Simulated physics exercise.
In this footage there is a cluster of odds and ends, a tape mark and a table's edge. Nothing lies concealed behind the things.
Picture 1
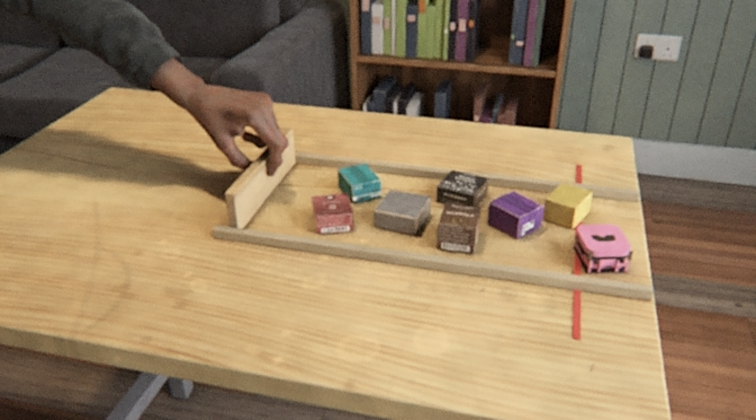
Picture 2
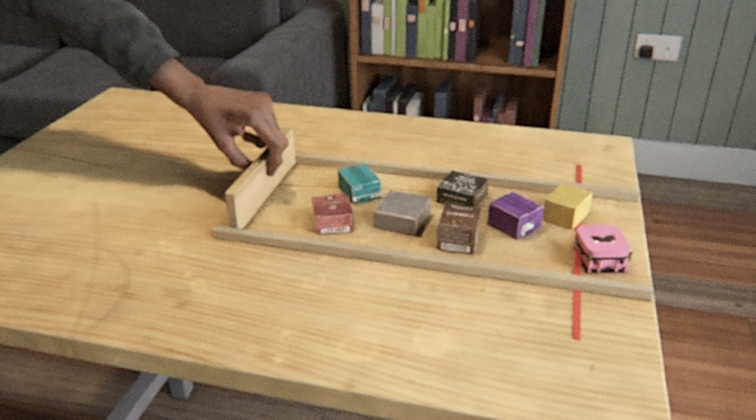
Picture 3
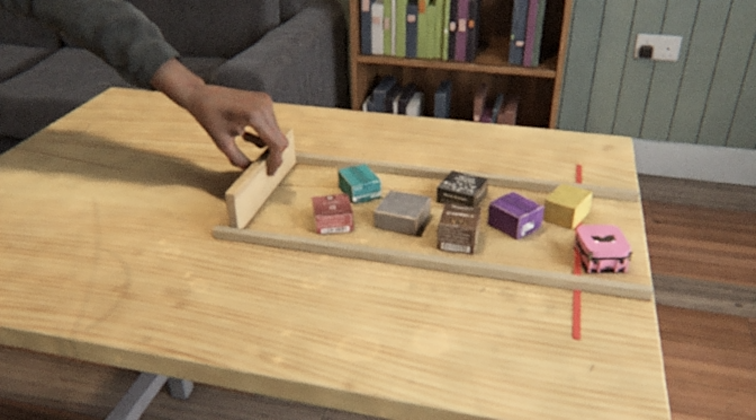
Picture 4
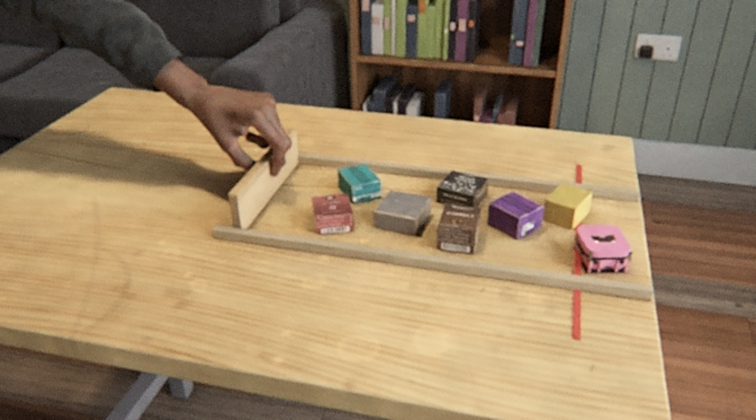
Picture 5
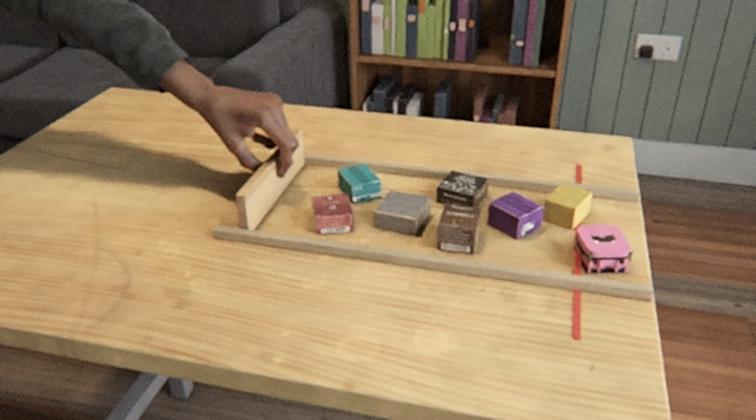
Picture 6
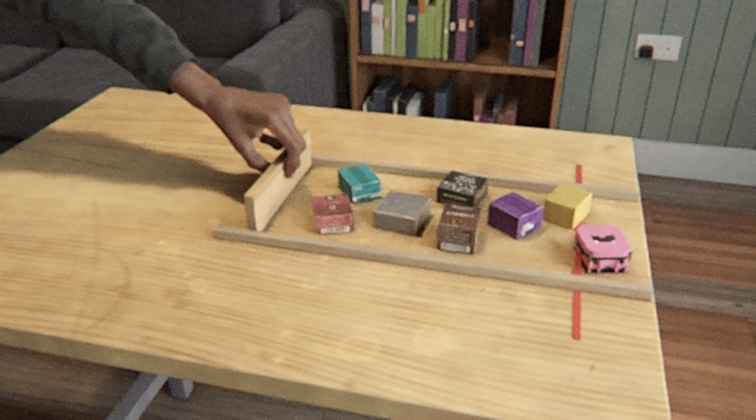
A hand held a wooden board upright on a table behind a cluster of small colourful boxes, then slid it slightly to the right between two wooden strips while the boxes stayed still.
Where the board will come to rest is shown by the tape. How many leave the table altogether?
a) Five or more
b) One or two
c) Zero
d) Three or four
Option d: Three or four.
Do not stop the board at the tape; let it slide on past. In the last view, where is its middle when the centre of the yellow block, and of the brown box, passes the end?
Its middle is about (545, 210) and about (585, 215).
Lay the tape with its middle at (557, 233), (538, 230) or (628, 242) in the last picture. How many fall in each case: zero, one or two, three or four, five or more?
Counting what would fall each time, I get 1 or 2; none; five or over.
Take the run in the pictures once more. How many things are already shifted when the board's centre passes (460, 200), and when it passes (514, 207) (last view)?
At first I count 7, and then 8.
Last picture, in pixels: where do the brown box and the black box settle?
First: About (645, 267); second: About (635, 204).
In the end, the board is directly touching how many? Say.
3 are in contact with it.
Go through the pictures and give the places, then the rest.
Pink case (601, 249); yellow block (567, 206); purple box (515, 215); board (264, 176); tape (578, 235), in the first picture.
Yellow block (567, 206); red box (332, 214), in the second picture.
Purple box (515, 215); brown box (459, 228), in the third picture.
Pink case (601, 249); turquoise box (359, 183), in the fourth picture.
Yellow block (567, 206); board (273, 178), in the fifth picture.
Pink case (601, 249); yellow block (567, 206); purple box (515, 215); board (281, 179); tape (578, 235), in the sixth picture.
Early on, none off yet; pink case at rest near (601, 249); yellow block at rest near (567, 206); purple box at rest near (515, 215).
Finally, the number that fall off is three or four; lost, purple box, yellow block and pink case.
